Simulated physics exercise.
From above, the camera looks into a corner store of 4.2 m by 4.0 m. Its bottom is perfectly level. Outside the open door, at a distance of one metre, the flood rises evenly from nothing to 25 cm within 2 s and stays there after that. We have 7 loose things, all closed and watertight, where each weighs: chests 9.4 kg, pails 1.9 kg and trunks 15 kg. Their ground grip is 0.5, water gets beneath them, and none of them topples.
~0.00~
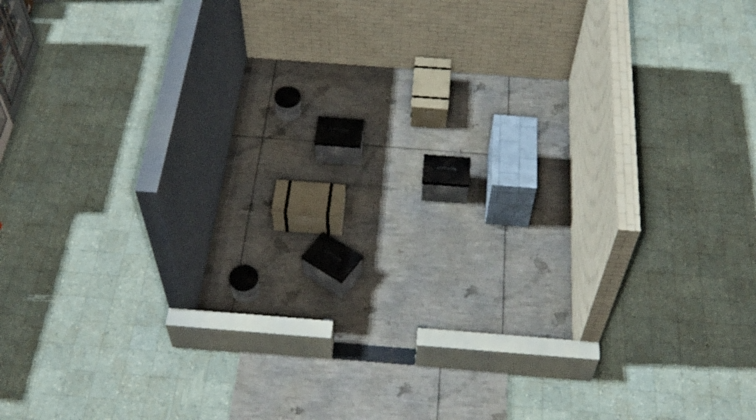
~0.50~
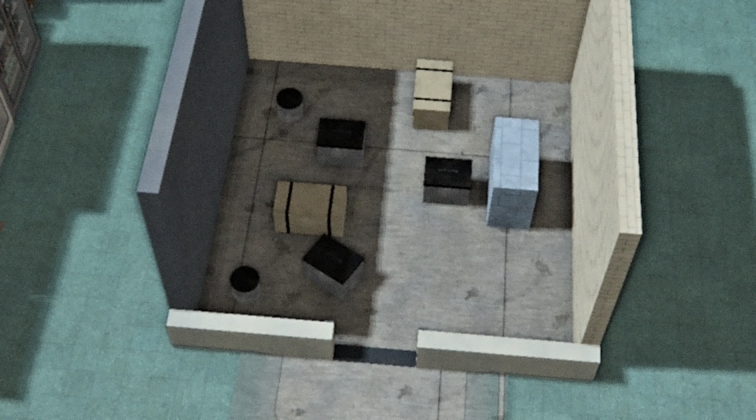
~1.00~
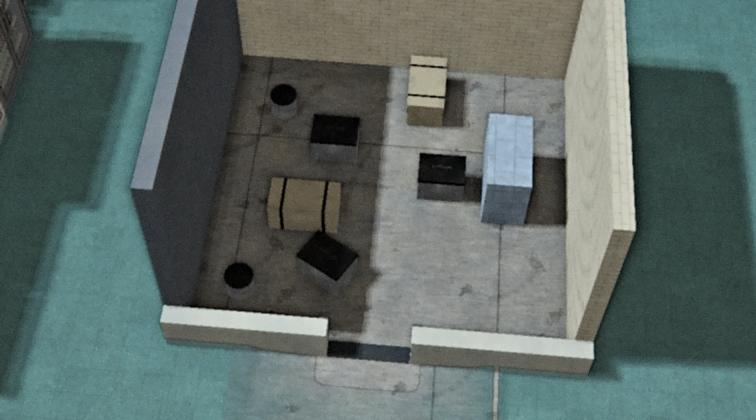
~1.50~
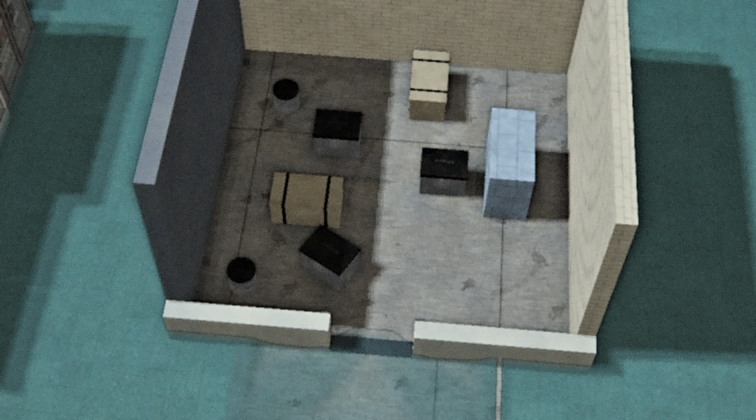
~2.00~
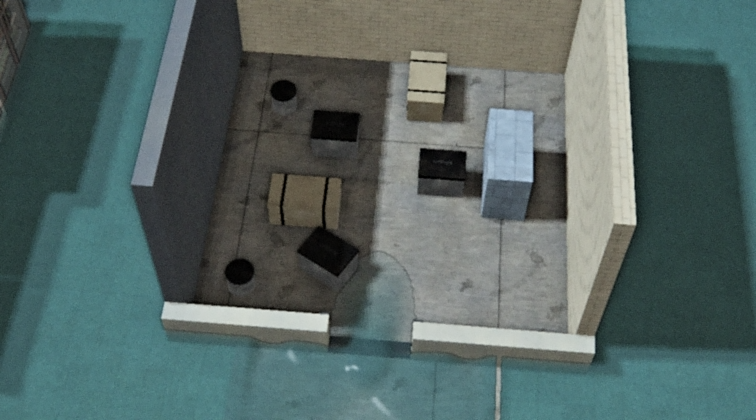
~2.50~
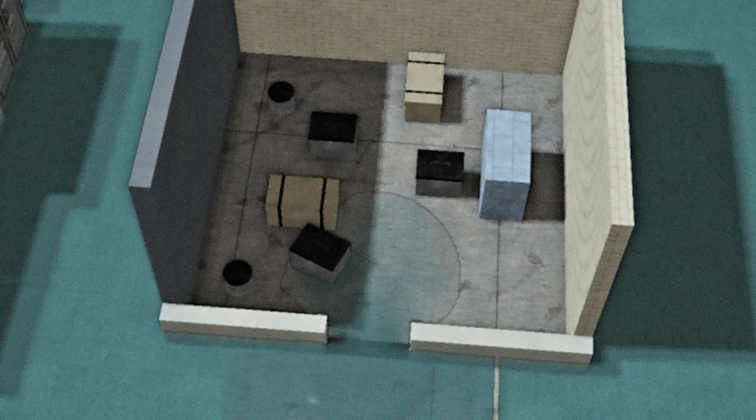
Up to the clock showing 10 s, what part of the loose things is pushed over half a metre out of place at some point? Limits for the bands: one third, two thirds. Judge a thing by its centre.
Watching this, I'd call it the bulk of them.
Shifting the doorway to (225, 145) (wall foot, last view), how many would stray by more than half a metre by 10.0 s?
Result: 6 of them.
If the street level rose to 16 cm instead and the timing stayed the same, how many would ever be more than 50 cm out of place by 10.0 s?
In that case the number is 4.
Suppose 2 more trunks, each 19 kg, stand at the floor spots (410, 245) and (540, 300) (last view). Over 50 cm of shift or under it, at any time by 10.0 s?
Order as asked: Farther and not as far.
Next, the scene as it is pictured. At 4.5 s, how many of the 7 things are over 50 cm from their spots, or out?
4.
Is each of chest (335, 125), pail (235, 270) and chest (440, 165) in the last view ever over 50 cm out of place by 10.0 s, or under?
In that order: Above the mark, below the mark, above the mark.
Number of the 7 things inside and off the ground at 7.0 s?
The count is 6.
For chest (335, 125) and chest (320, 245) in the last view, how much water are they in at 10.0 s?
First about 11 cm, second about 5 cm.
After 3.5 s 1 of 7 are over 50 cm from their spots; 0 afloat.
After 4.5 s 4 of 7 are over 50 cm from their spots; 0 afloat.
After 7.0 s 5 of 7 are over 50 cm from their spots; 6 afloat.
After 10.0 s 6 of 7 are over 50 cm from their spots, and 6 have been at some point; 7 afloat.
